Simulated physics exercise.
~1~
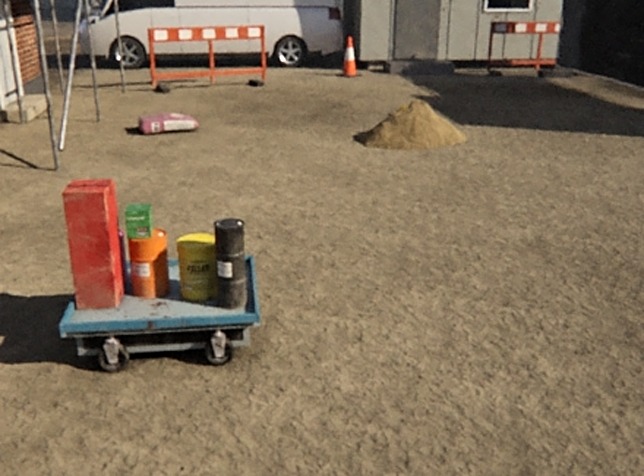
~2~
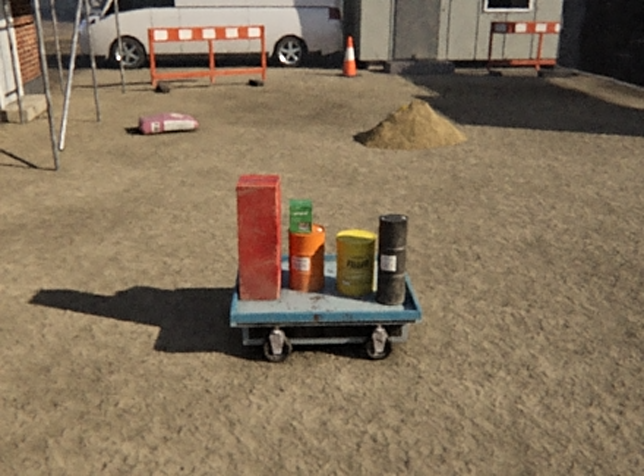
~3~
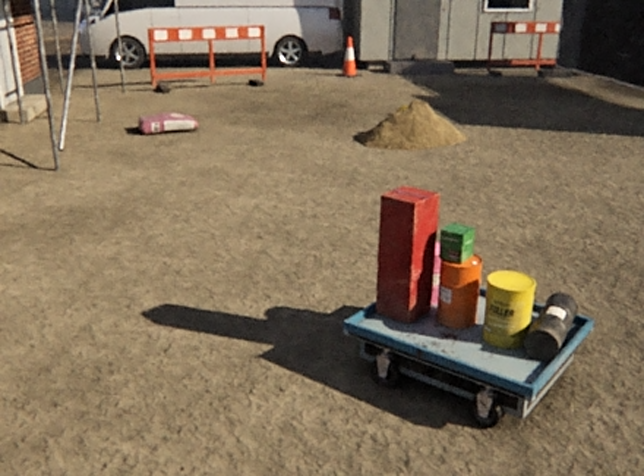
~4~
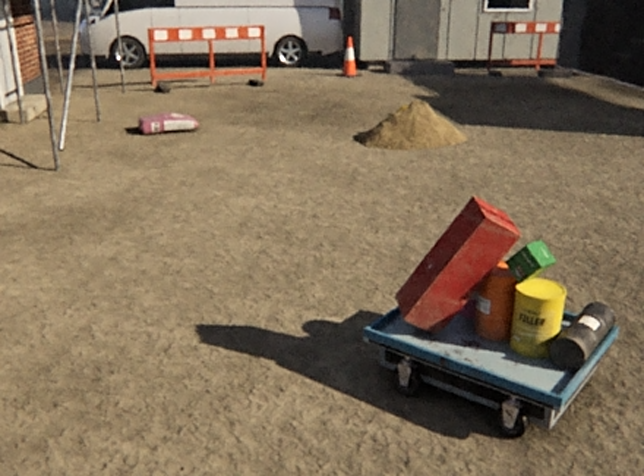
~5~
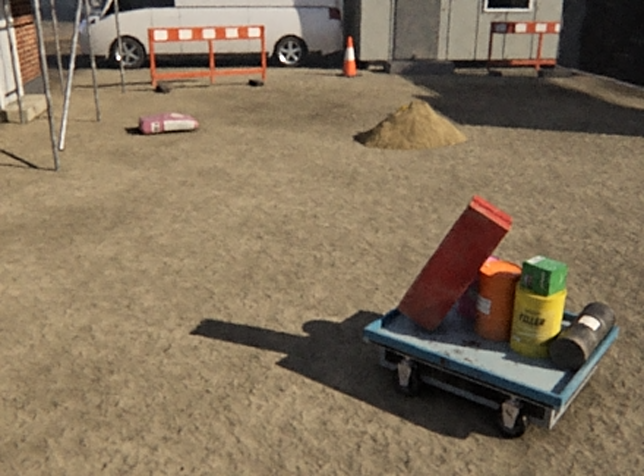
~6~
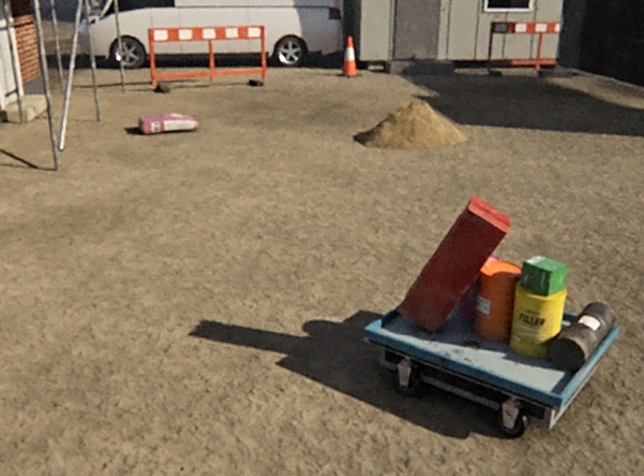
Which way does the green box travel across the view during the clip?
The green box moves to the right, first riding along on the cart and then tipping over toward the yellow pail.
Building yard with a blue cart rolling right, turning and stopping, its black canister toppling, red box leaning over and green box tumbling.
